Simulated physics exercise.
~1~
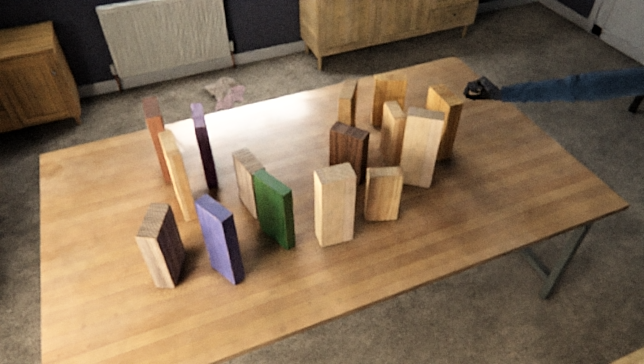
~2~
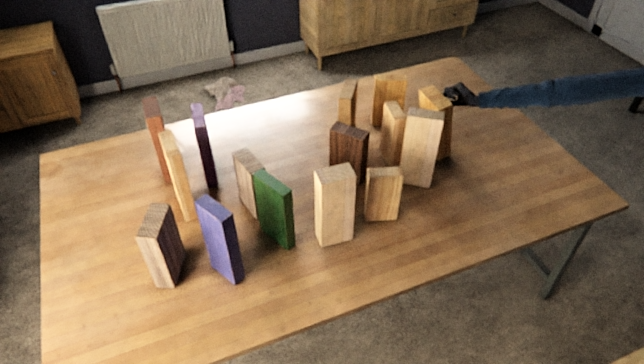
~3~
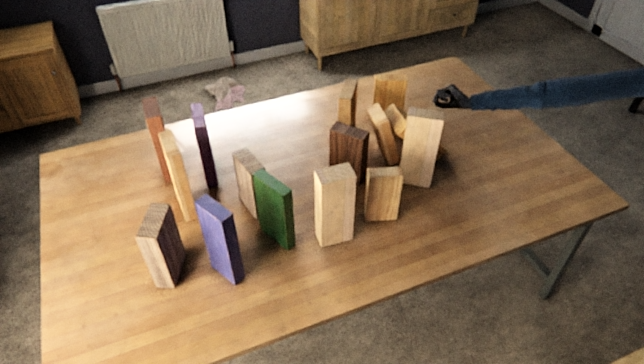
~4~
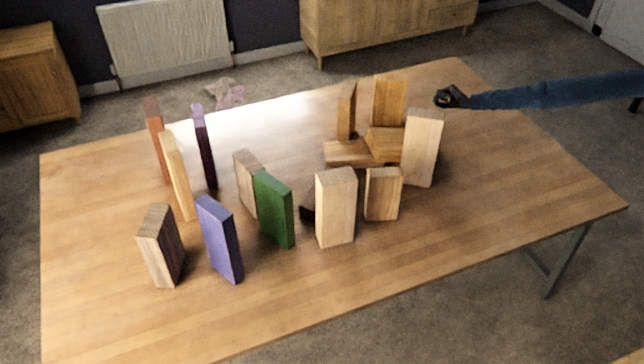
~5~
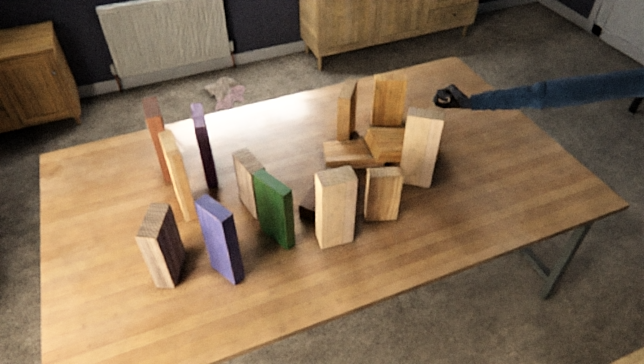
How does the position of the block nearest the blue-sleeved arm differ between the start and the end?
At the start the block stands upright, and at the end it lies on its side on the table.
